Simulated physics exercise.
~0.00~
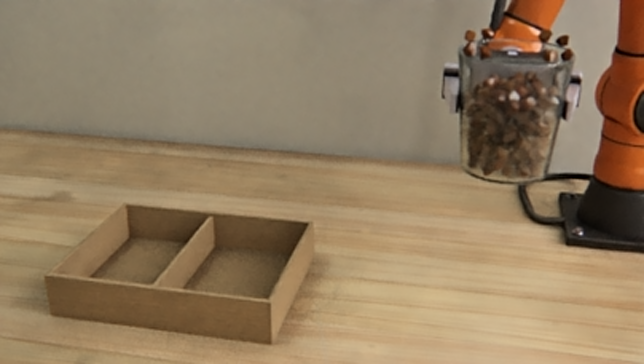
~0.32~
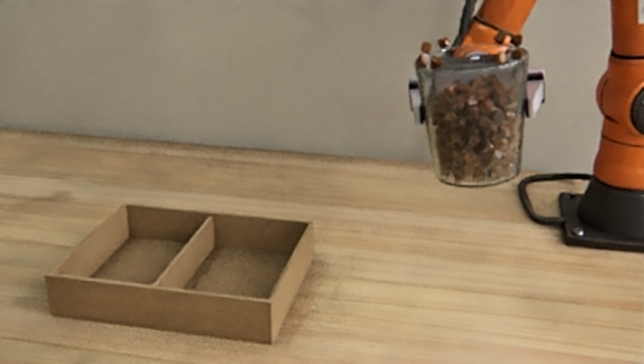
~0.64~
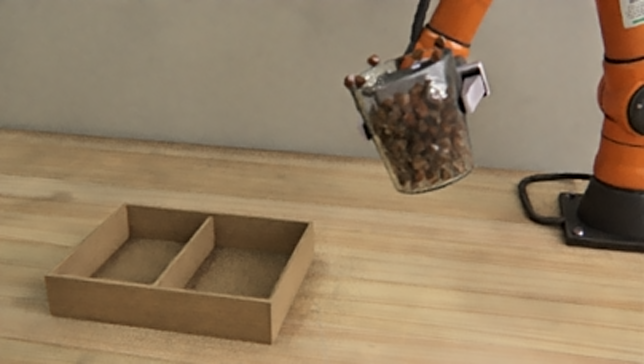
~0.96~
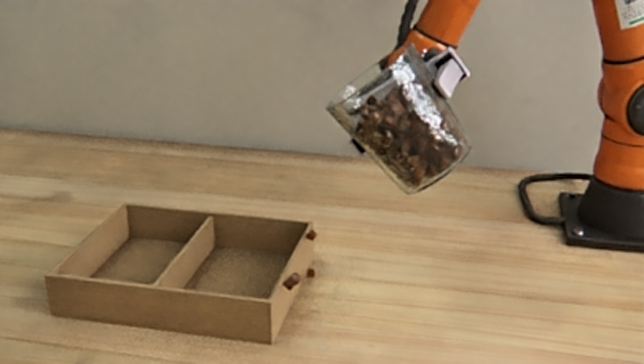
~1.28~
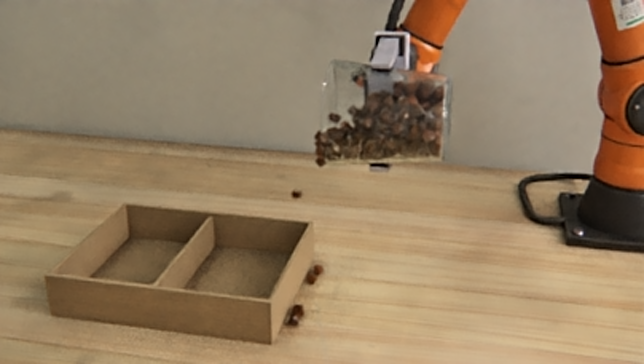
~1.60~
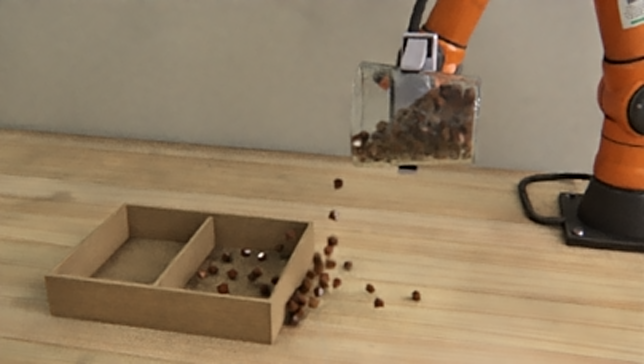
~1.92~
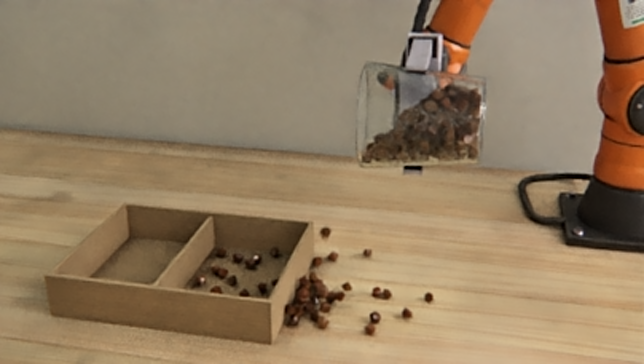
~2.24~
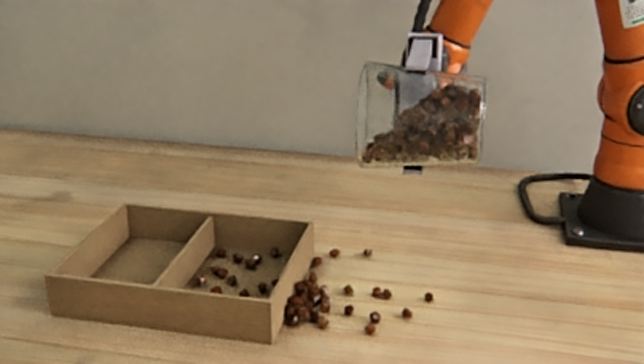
An orange robot arm tips a clear tumbler, spilling some brown pellets into and beside a divided box.
